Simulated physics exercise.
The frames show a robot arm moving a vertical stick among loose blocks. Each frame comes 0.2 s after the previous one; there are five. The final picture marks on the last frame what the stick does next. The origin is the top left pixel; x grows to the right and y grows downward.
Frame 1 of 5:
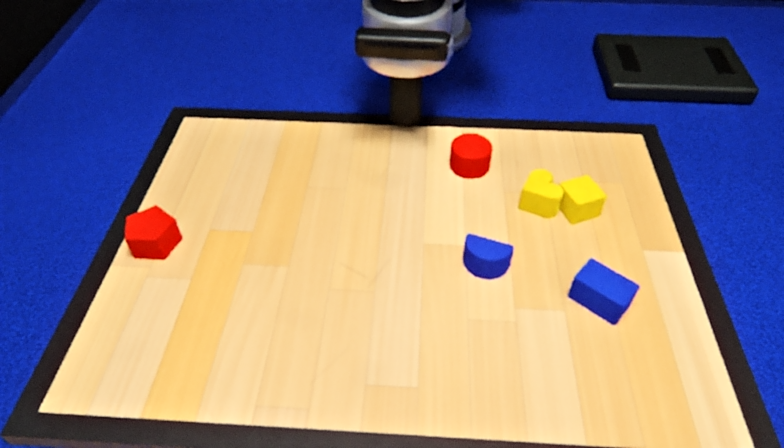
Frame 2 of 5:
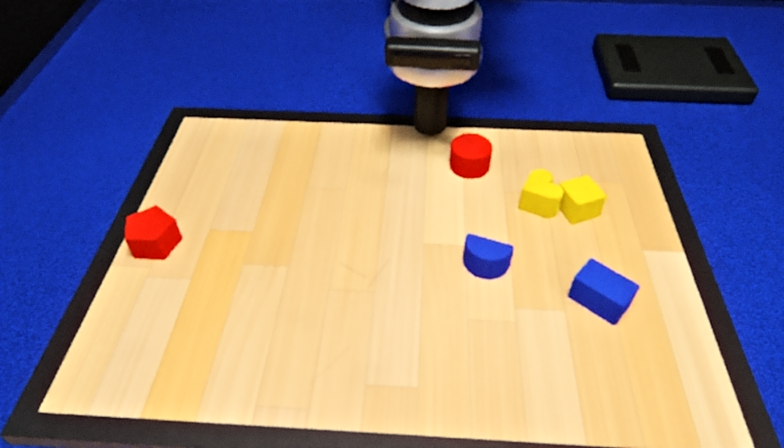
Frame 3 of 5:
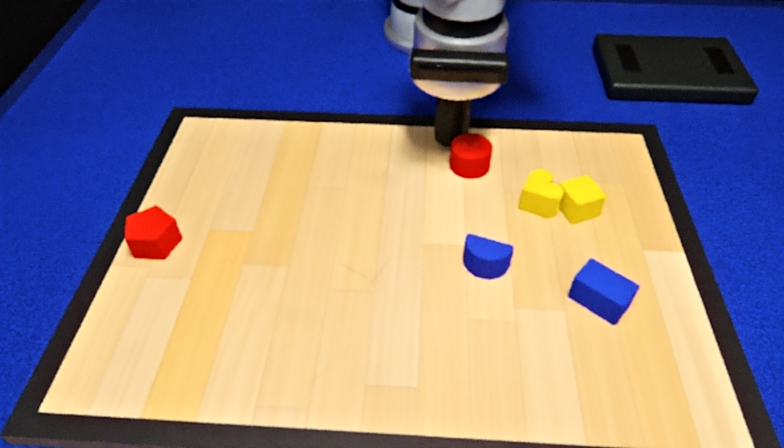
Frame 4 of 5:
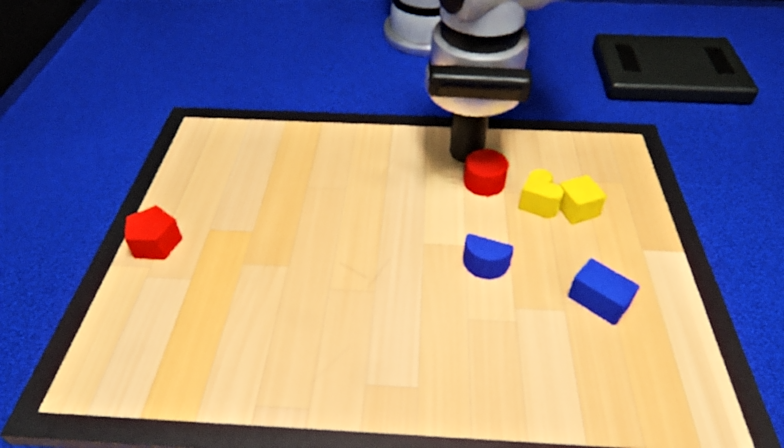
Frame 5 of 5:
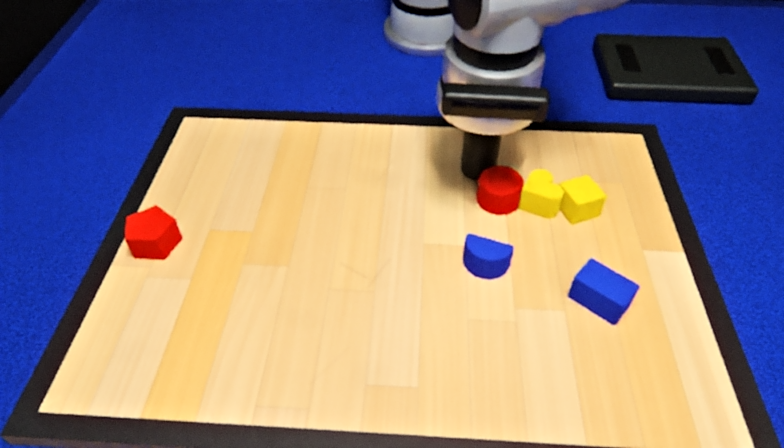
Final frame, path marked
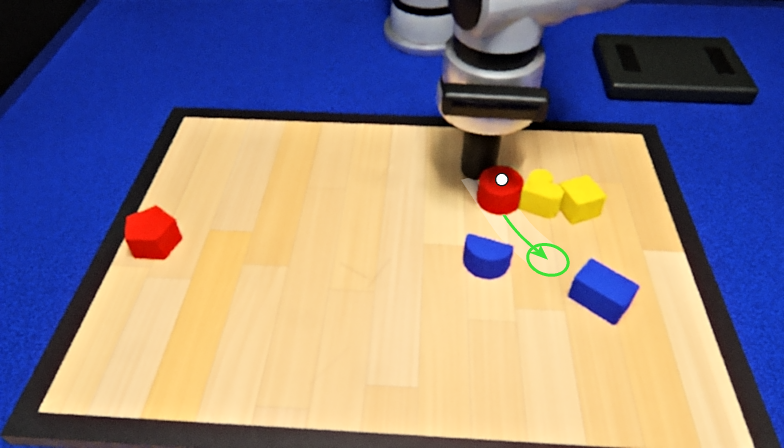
Robot arm lowering a dark vertical stick onto a wooden board and pushing a red cylinder toward two yellow blocks.
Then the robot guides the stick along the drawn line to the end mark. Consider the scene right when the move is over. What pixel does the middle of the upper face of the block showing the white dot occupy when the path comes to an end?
Top centre: (560, 275).
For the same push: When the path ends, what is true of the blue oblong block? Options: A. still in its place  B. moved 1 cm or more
That would be B.
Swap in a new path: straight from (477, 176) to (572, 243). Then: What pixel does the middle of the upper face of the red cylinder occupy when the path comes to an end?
At (531, 230).
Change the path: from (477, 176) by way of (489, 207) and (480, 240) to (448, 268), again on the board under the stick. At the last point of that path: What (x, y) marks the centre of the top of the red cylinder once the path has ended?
The point I'd pick in the picture is (527, 232).
The drawn path runs from (477, 176) via (495, 203) and (517, 231), ending at (548, 260); the dot is on the red cylinder.
What follows on the original path. One third of the way, stick at (497, 197); red cylinder at (519, 211); yellow heart-shaped block at (550, 195), turned 50° anticlockwise; yellow square piece at (588, 188).
Two thirds of the way, stick at (518, 225); red cylinder at (540, 243); yellow heart-shaped block at (550, 195), turned 50° anticlockwise; yellow square piece at (588, 188).
At the end, stick at (550, 253); red cylinder at (560, 275); yellow heart-shaped block at (550, 195), turned 50° anticlockwise; yellow square piece at (588, 188); blue oblong block at (617, 290), turned 35° anticlockwise.
